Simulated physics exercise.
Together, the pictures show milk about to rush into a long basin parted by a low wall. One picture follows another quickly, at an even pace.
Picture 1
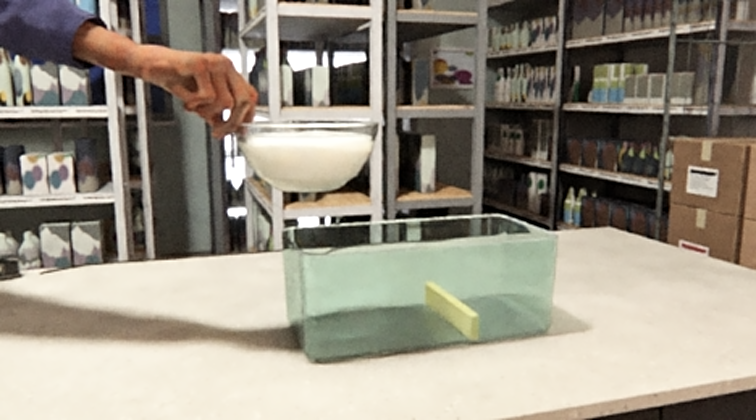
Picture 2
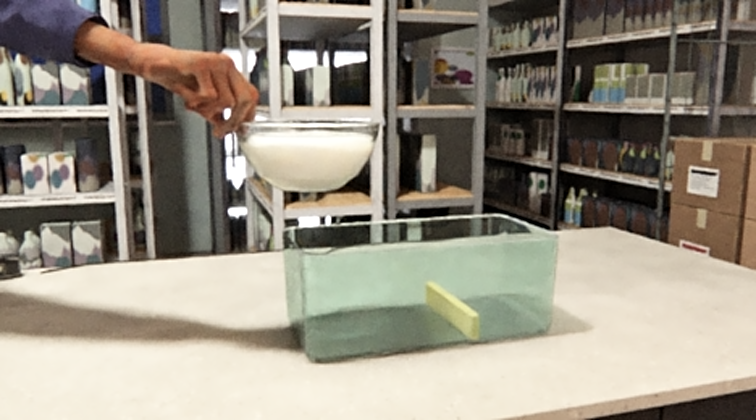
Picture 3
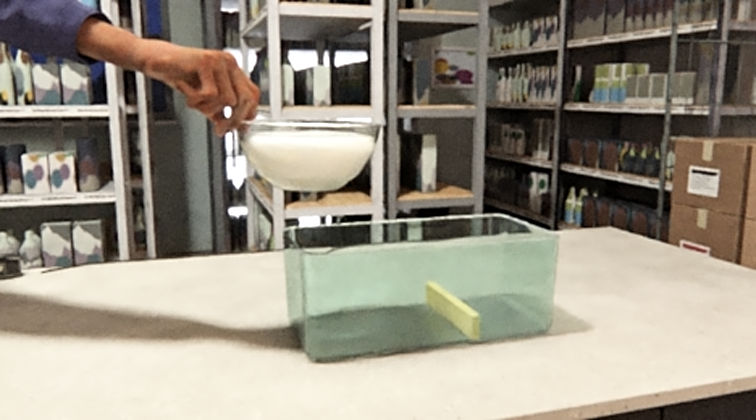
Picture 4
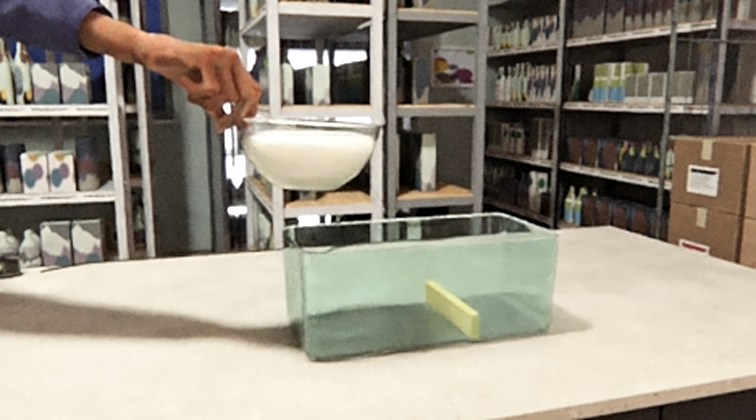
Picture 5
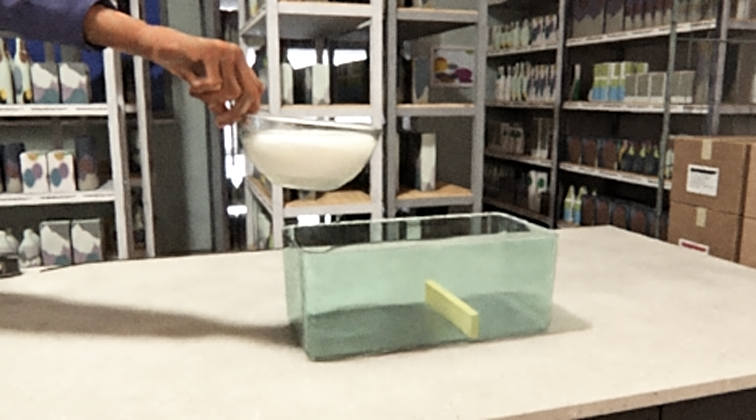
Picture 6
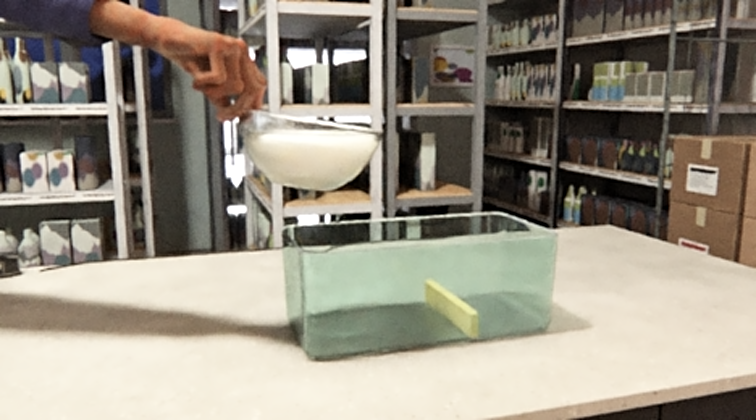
Storeroom table with stocked shelves behind, a hand holding a glass bowl of milk above a long clear basin and tilting it slightly rightward.
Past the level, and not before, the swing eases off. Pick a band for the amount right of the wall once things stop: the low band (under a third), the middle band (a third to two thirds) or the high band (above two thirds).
The low band.
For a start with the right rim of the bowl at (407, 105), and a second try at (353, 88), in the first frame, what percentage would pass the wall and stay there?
About 55 per cent, then about 15 per cent.
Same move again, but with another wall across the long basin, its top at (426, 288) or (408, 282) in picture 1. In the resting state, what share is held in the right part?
35 per cent first, then 65 per cent.
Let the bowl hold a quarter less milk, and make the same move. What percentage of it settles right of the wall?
It works out near 10 percent.
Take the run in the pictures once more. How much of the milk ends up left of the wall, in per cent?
Share approx. 90 per cent.
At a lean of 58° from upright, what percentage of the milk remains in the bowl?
Remaining fraction: Approx. 50 %.
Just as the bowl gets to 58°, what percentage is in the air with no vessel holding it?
I'd say some 25 per cent.
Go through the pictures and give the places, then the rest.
It leans 0°; its right rim is at (375, 123); the milk meets the walls at (239, 138) and (369, 136); the long basin's rim runs from (291, 243) to (529, 226); the wall's top is at (449, 298), in the first picture.
It leans 0°; its right rim is at (376, 123); the milk meets the walls at (240, 138) and (370, 136), in the second picture.
It leans 2°; its right rim is at (377, 124); the milk meets the walls at (241, 137) and (371, 136), in the third picture.
It leans 3°; its right rim is at (377, 126); the milk meets the walls at (241, 136) and (371, 136), in the fourth picture.
It leans 6°; its right rim is at (378, 129); the milk meets the walls at (243, 135) and (371, 136), in the fifth picture.
It leans 9°; its right rim is at (378, 132); the milk meets the walls at (244, 135) and (373, 136), in the sixth picture.
A moment on, the bowl is tipped part way and 52 per cent is still to pour, 20 is left of the wall and 0 right of it.
Next, the bowl is tipped on its side and 3 per cent is still to pour, 89 is left of the wall and 4 right of it.
Then the bowl is tipped right over and 0 per cent is still to pour, 91 is left of the wall and 8 right of it.
Later the bowl is tipped right over and 0 per cent is still to pour, 91 is left of the wall and 8 right of it.
In the end 91 per cent lies left of the wall, 8 right of it and 0 outside.
